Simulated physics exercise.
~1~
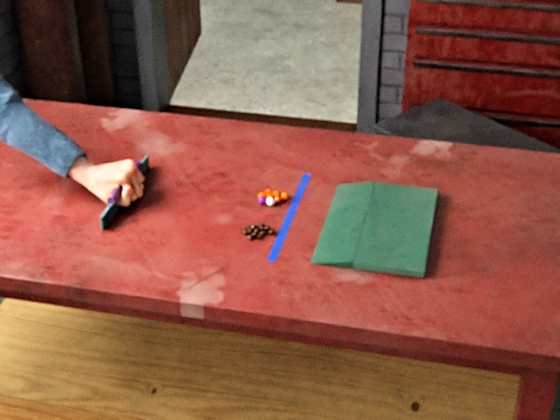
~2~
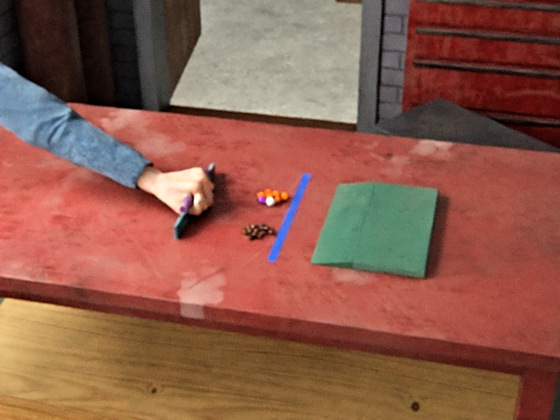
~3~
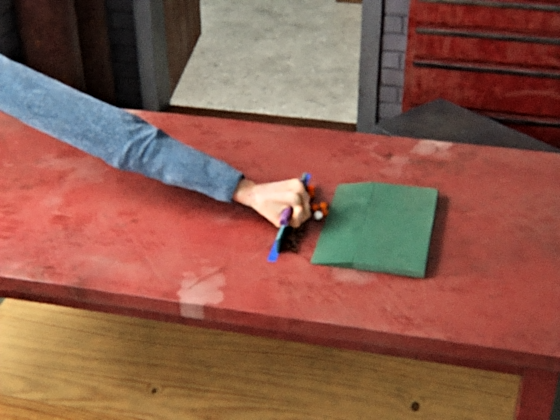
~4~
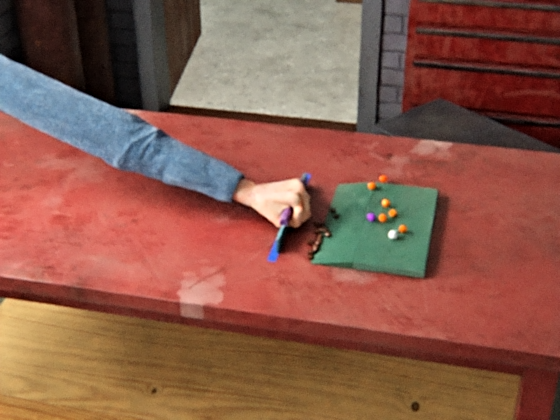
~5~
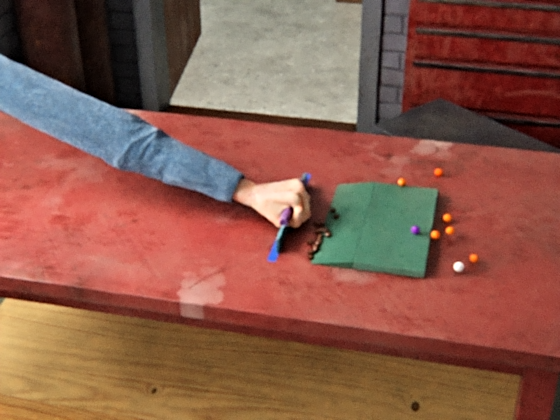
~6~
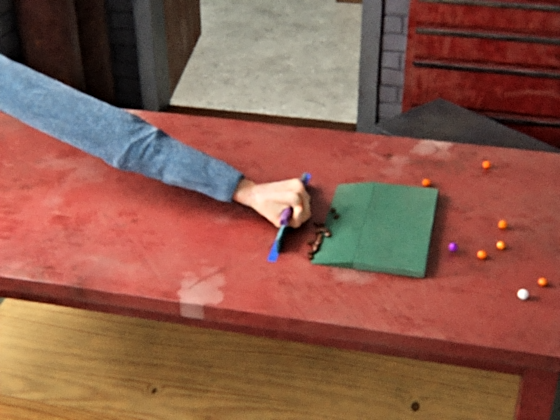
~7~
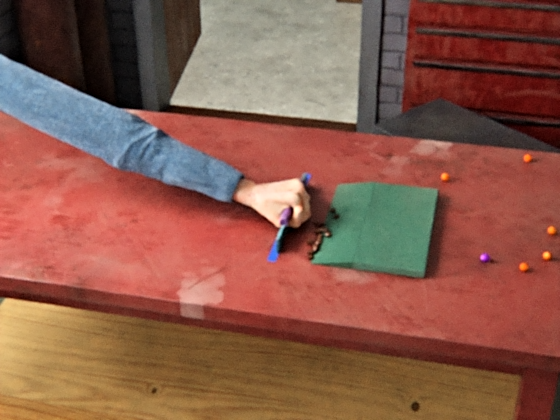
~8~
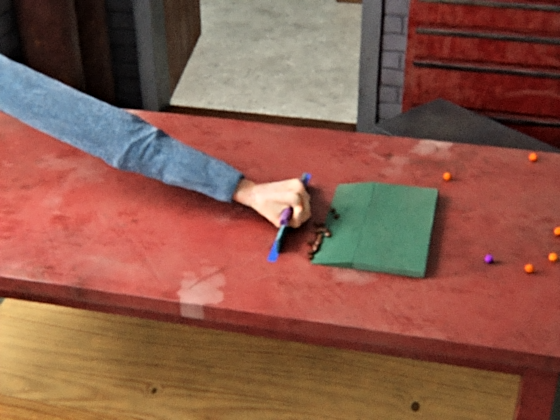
A hand sweeps dark pieces partly onto a green ramp and colorful balls over it.
